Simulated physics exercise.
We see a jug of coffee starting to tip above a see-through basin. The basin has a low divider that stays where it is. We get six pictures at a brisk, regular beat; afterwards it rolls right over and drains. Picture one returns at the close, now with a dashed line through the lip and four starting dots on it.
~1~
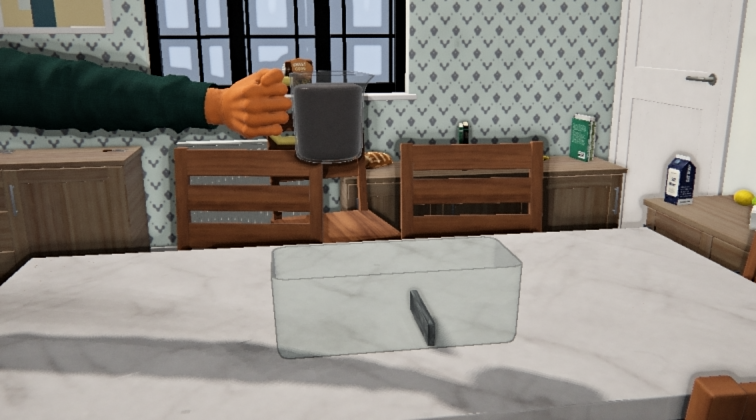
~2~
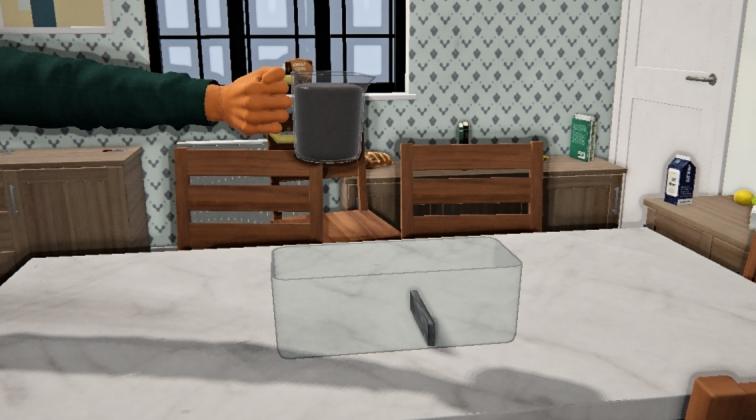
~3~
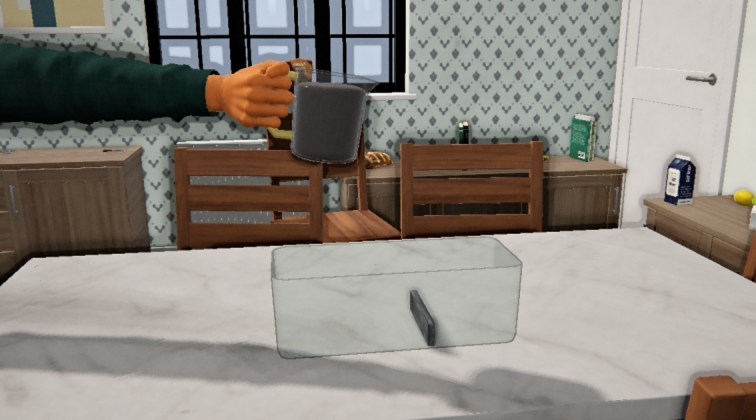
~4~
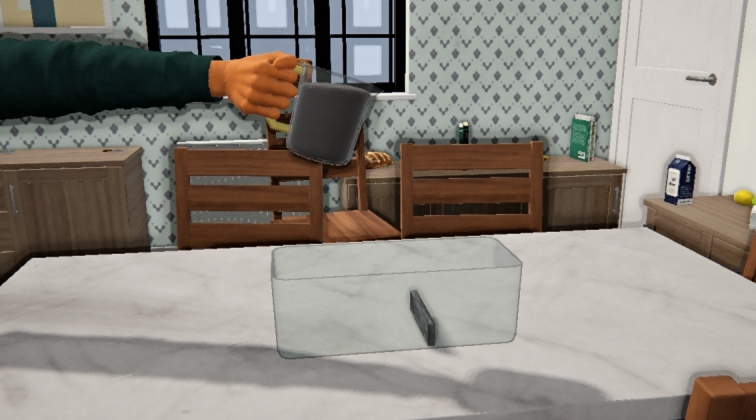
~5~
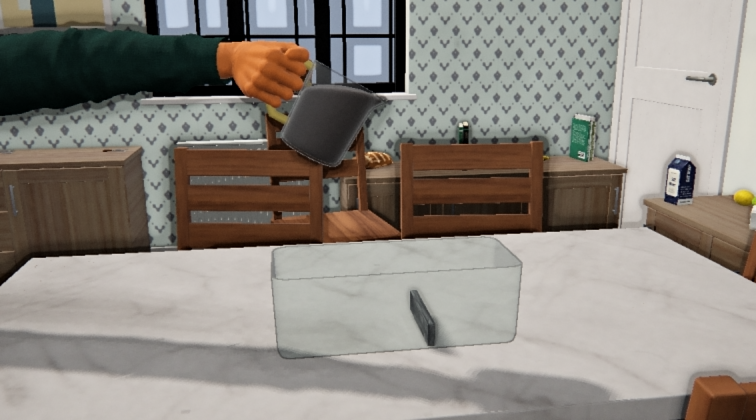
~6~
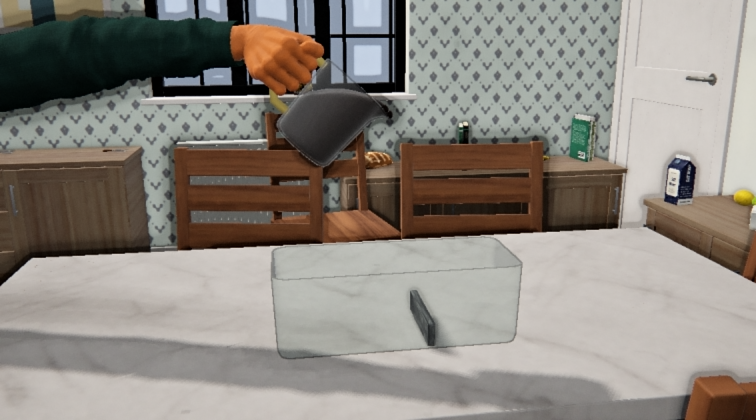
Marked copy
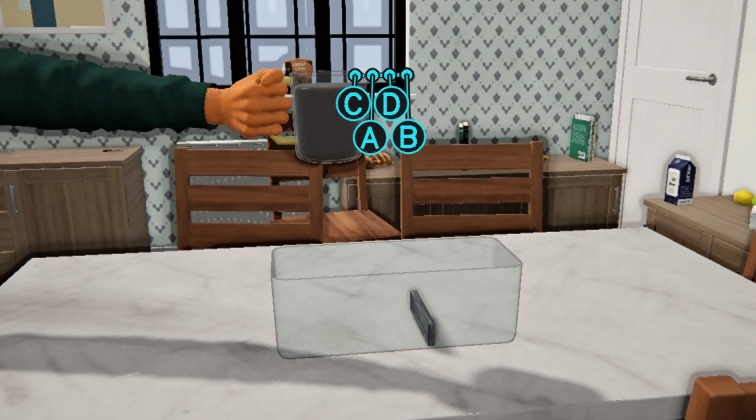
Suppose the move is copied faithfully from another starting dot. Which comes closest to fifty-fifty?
Go for C.
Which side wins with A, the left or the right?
The right side.
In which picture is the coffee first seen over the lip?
Picture 6.
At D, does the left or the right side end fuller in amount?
The right side.
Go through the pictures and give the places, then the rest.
In the first picture, upright, lip at (373, 75); basin from (277, 357) to (515, 339); top of the wall at (422, 306); nothing has left yet.
In the second picture, tipped about 2°, lip at (375, 77); nothing has left yet.
In the third picture, tipped about 8°, lip at (378, 82); nothing has left yet.
In the fourth picture, tipped about 17°, lip at (383, 90); nothing has left yet.
In the fifth picture, tipped about 30°, lip at (386, 103); nothing has left yet.
In the sixth picture, tipped about 43°, lip at (387, 116); coffee is over the lip, down to (387, 116).
In cyan, A at (372, 75); B at (406, 74); C at (355, 75); D at (389, 75).
Choosing A, about 19 % ends left of the wall and 78 % right of it; 3 % is lost outside.
Choosing B, about 18 % ends left of the wall and 75 % right of it; 7 % is lost outside.
Choosing C, about 51 % ends left of the wall and 47 % right of it.
Choosing D, about 13 % ends left of the wall and 81 % right of it; 6 % is lost outside.
